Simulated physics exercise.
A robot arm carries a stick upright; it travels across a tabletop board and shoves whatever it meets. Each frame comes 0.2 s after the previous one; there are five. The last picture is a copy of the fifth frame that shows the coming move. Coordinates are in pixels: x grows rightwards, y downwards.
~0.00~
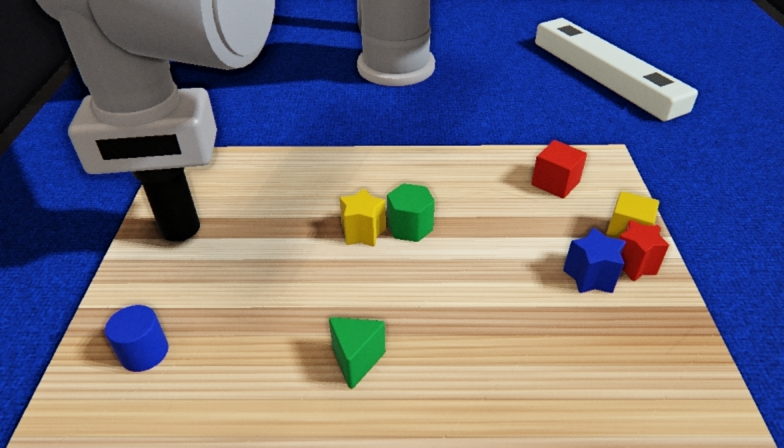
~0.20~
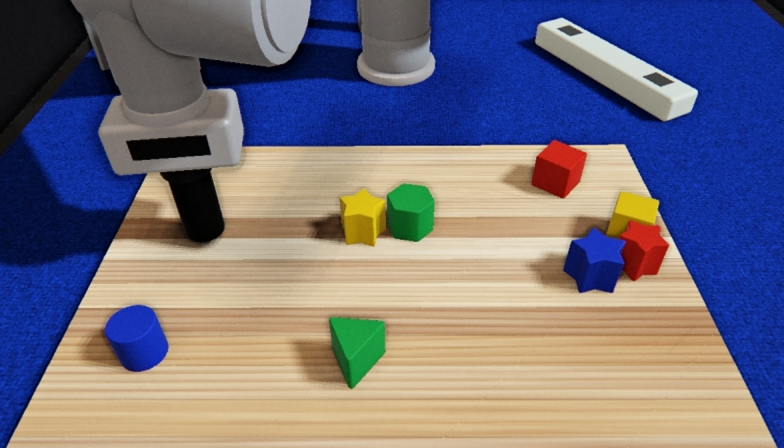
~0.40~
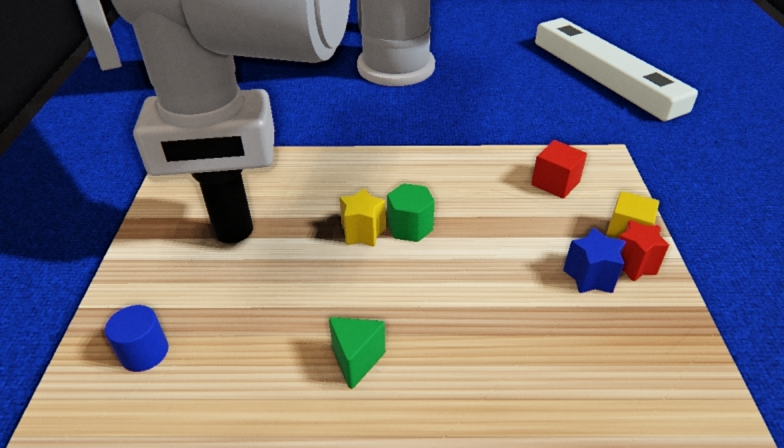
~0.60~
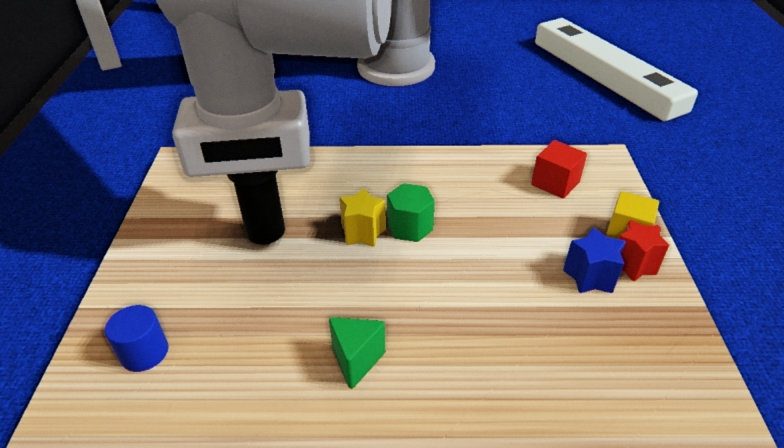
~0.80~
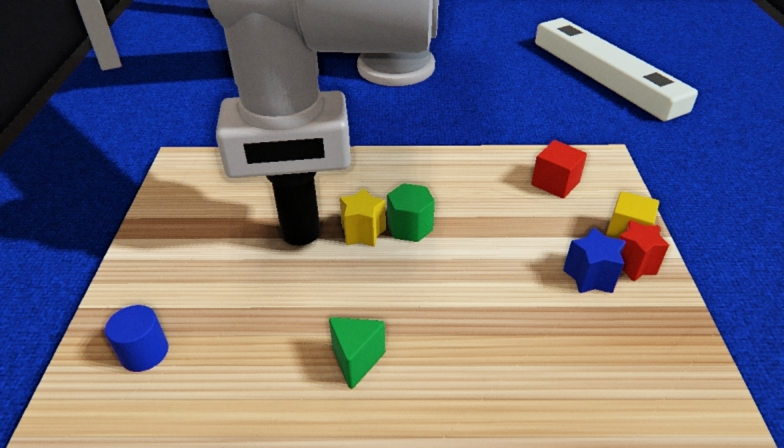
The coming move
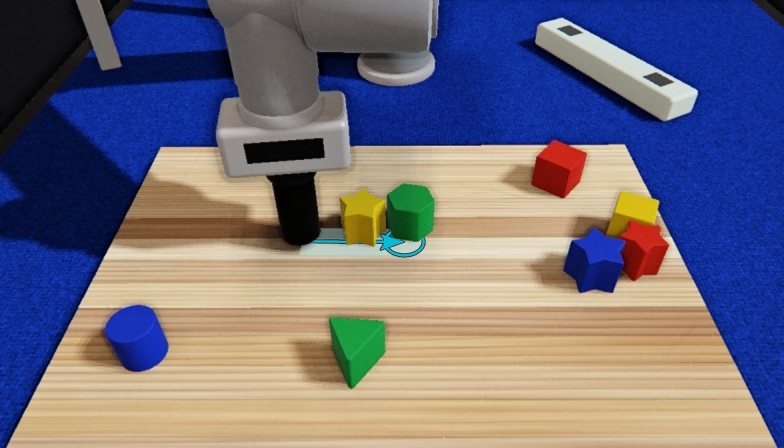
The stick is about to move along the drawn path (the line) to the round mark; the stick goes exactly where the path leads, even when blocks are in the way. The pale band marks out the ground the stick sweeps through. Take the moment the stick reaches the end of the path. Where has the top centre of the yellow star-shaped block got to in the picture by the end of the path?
By then it is at (420, 191).
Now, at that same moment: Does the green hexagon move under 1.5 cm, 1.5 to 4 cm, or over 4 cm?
More than 4 cm.
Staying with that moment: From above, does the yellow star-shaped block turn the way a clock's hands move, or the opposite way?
It goes anticlockwise.
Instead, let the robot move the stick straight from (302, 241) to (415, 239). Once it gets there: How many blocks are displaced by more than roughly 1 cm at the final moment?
Two blocks move more than 1 cm.
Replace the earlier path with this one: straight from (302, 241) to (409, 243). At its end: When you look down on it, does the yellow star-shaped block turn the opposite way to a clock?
Going by the path, yes.
The line goes from (302, 241) to (404, 242).
The first path, step by step. One third of the way, stick (336, 233); yellow star-shaped block (368, 201), turned 15° anticlockwise.
Two thirds of the way, stick (370, 234); yellow star-shaped block (395, 195), turned 35° anticlockwise; green hexagon (435, 190), turned 20° clockwise.
At the end, stick (404, 233); yellow star-shaped block (420, 191), turned 50° anticlockwise; green hexagon (457, 180), turned 15° clockwise.
